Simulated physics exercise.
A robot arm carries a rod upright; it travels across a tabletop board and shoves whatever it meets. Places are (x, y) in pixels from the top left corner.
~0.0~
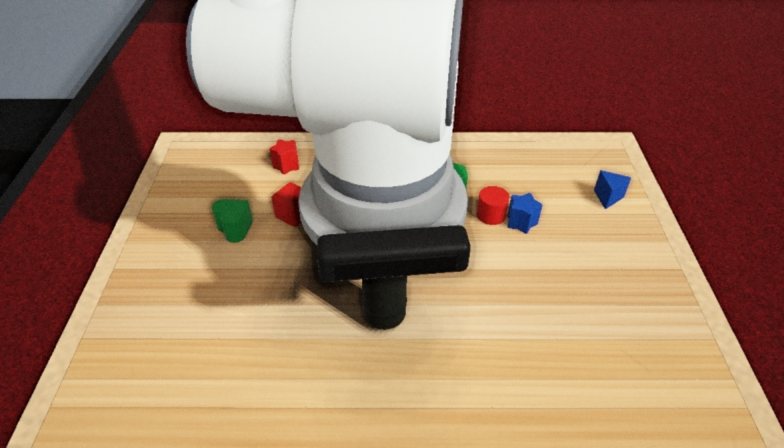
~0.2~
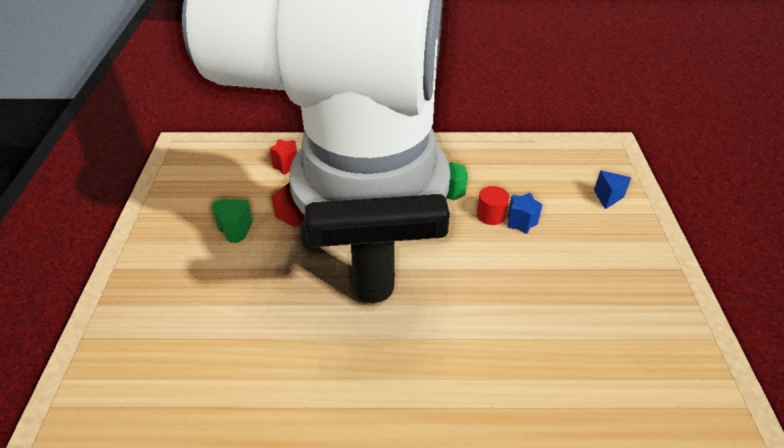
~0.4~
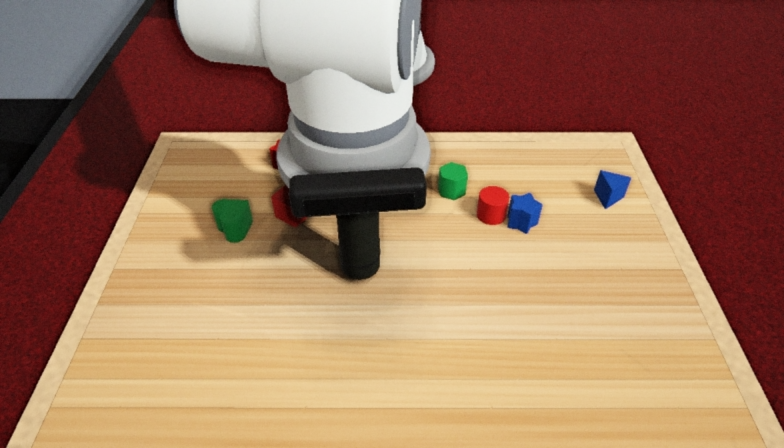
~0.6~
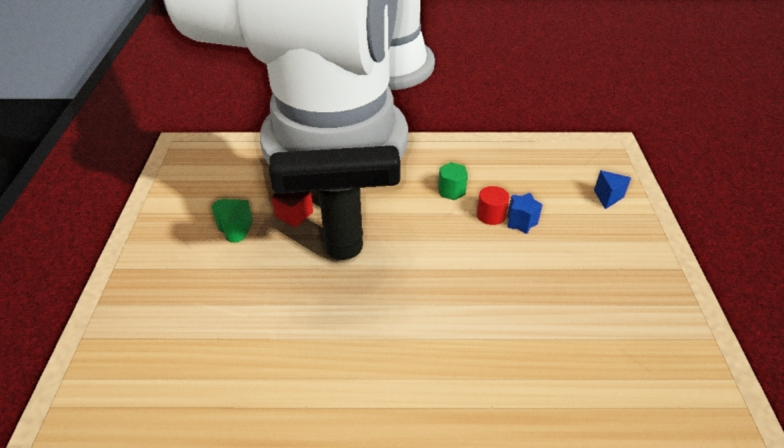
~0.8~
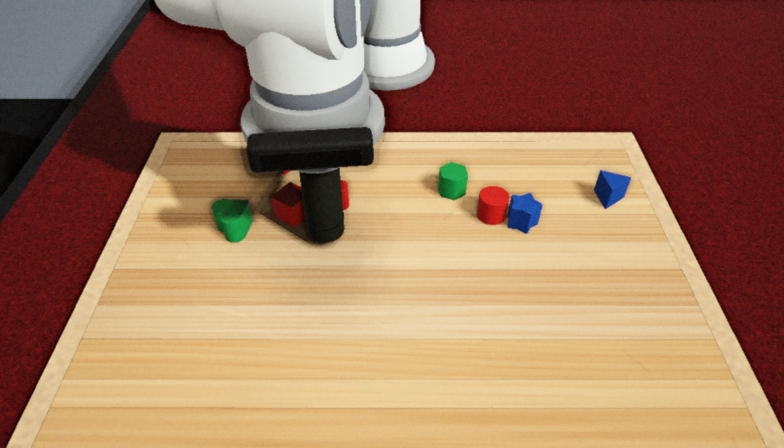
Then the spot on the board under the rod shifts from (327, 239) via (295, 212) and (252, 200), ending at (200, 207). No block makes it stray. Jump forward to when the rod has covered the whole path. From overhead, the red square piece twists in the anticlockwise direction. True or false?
My answer: False.
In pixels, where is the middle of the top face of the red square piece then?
For the centre of its top, I'd go with (246, 161).
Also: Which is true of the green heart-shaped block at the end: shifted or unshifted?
It stays.
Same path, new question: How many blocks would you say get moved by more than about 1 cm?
I expect one block to move.
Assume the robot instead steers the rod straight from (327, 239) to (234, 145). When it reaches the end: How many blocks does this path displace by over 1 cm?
My prediction: One block.
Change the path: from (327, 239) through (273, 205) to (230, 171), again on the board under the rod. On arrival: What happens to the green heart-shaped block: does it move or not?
It will remain on its spot.
On the path given first. One third of the way, rod (292, 203); red square piece (271, 177).
Two thirds of the way, rod (249, 192); red square piece (246, 161), turned 45° clockwise.
At the end, rod (197, 198); green heart-shaped block unmoved; red square piece (246, 161), turned 45° clockwise; red heart-shaped block unmoved.
